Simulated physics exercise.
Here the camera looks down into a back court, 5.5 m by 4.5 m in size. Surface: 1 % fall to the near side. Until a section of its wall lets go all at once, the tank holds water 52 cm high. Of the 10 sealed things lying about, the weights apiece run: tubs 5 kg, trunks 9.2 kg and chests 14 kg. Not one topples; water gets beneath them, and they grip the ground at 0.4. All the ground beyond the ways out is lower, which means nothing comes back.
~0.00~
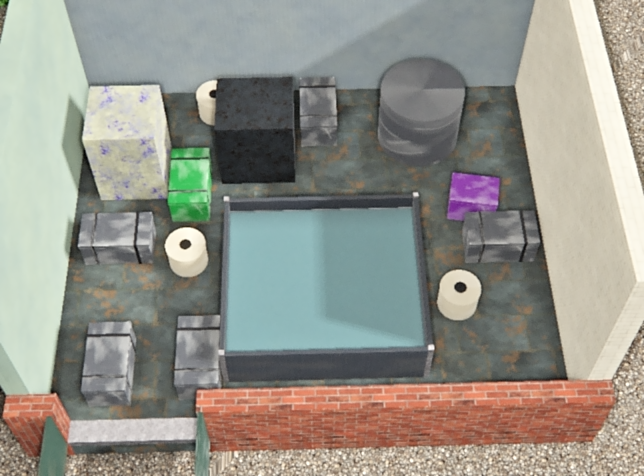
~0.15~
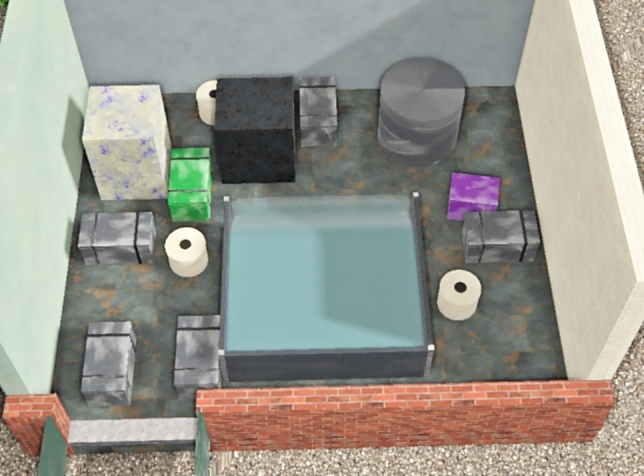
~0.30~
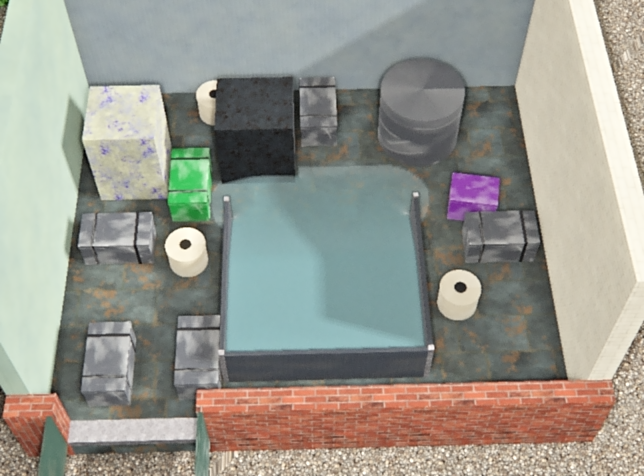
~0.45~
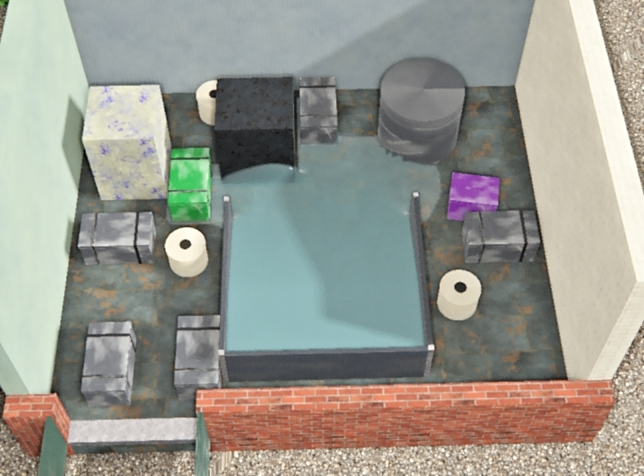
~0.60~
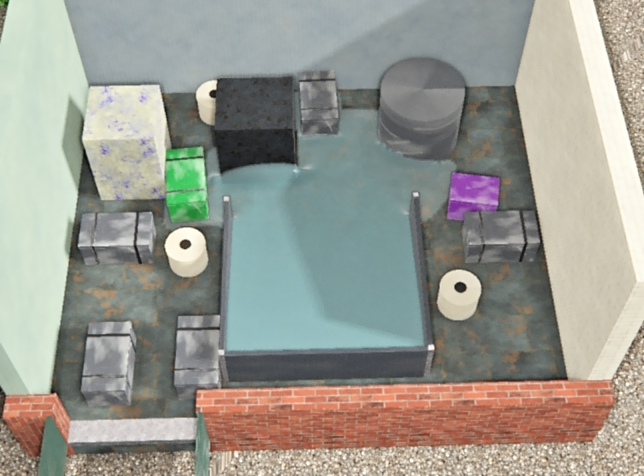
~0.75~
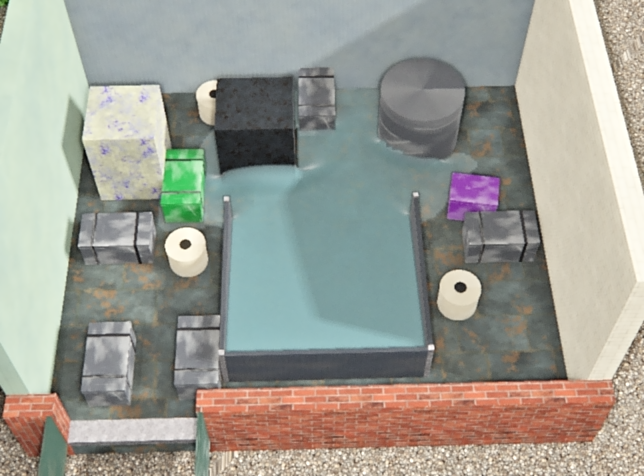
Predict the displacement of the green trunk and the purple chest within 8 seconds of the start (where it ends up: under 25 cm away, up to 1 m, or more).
In the end green trunk: Far displaced; purple chest: Far displaced.
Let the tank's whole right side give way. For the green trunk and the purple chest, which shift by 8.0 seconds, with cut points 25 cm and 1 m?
Then the green trunk moves a short way, the purple chest ends far away.
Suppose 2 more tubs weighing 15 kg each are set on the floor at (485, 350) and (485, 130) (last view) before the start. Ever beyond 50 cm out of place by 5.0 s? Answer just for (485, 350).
It ends up inside that.
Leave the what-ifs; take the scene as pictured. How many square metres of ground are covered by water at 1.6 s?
Some 13 m2 of it.
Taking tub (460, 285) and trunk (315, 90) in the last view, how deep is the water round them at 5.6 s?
Around 11 cm and 12 cm.
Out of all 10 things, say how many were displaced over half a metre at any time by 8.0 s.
10 of them.
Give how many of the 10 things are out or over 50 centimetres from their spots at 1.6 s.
The number I get is 0.
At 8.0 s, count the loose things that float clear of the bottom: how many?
6 of them.
After 1.6 s the green trunk is near (182, 175), 0.1 m from its start, afloat; the purple chest is near (475, 189), 0.0 m from its start, aground; 0 of 10 are out; 2 afloat.
After 3.6 s the green trunk is near (118, 260), 1.4 m from its start, afloat; the purple chest is near (479, 228), 0.6 m from its start, aground; 0 of 10 are out; 4 afloat.
After 5.6 s the green trunk has gone out; the purple chest is near (498, 320), 1.8 m from its start, afloat; 3 of 10 are out; 7 afloat.
After 8.0 s the green trunk has gone out; the purple chest is near (535, 306), 1.7 m from its start, afloat; 3 of 10 are out; 6 afloat.
